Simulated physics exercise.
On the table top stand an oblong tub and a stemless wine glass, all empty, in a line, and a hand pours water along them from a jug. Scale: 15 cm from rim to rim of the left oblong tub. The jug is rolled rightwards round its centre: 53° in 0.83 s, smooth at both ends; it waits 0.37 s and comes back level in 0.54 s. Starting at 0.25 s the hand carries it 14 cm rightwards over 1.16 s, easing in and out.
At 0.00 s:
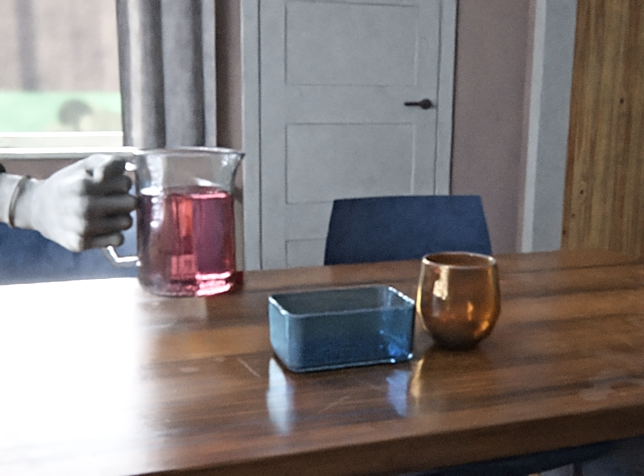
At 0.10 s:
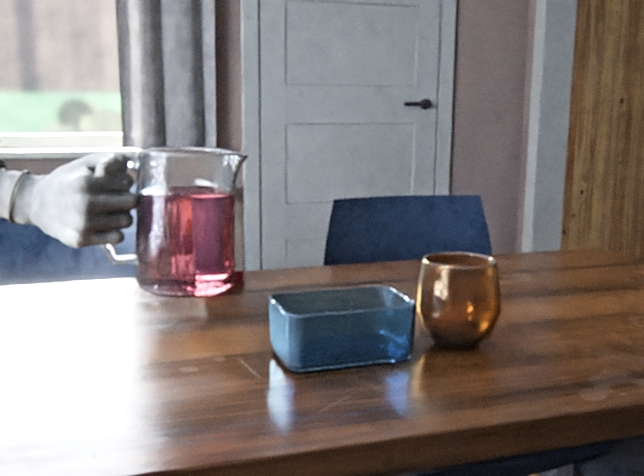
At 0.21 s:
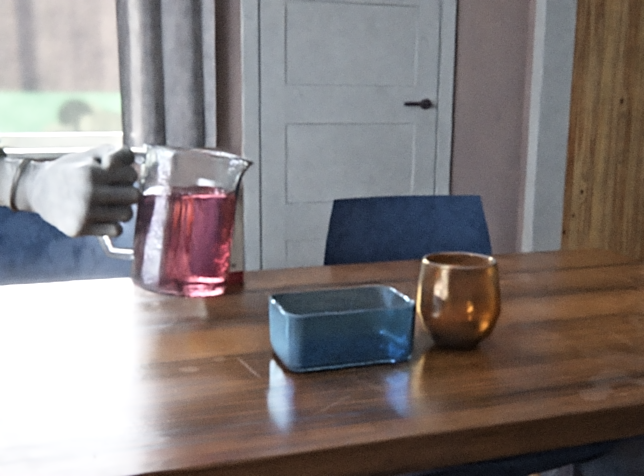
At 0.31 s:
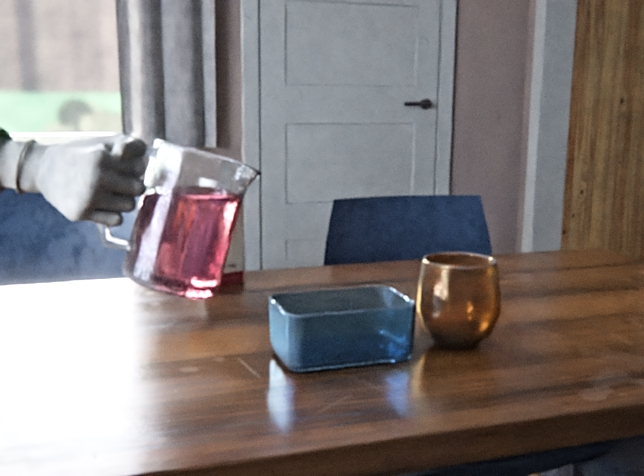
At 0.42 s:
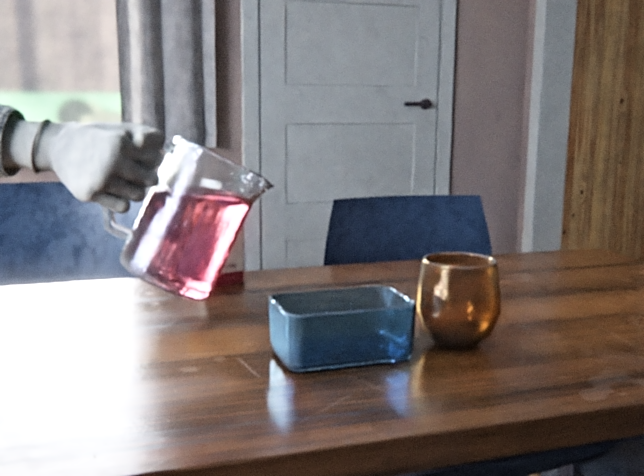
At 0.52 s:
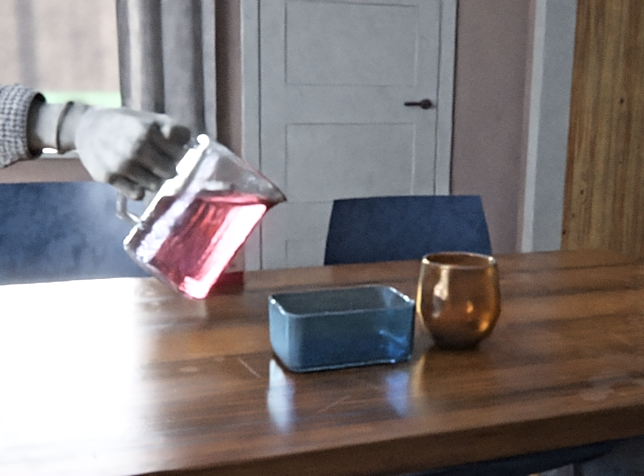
At a wooden table with a blue tub and an amber glass standing on it, a hand gripped a clear jug of pink liquid and steadily tilted it over to the right.
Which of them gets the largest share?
The left one ends up with the most.
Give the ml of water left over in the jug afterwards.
Some 600 ml.
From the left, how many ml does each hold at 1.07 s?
About 50 ml left, 0 ml right.
By 0.84 s the tilt is 53° and from the left they hold 10 ml, 0 ml, the jug 695 ml, and 0 ml is on the table top.
By 1.07 s the tilt is 53° and from the left they hold 45 ml, 0 ml, the jug 650 ml, and 0 ml is on the table top.
By 1.31 s the tilt is 47° and from the left they hold 45 ml, 0 ml, the jug 610 ml, and 50 ml is on the table top.
By 1.58 s the tilt is 11° and from the left they hold 45 ml, 0 ml, the jug 600 ml, and 80 ml is on the table top.
At rest from the left they hold 45 ml, 0 ml, the jug 600 ml, and 85 ml is on the table top.
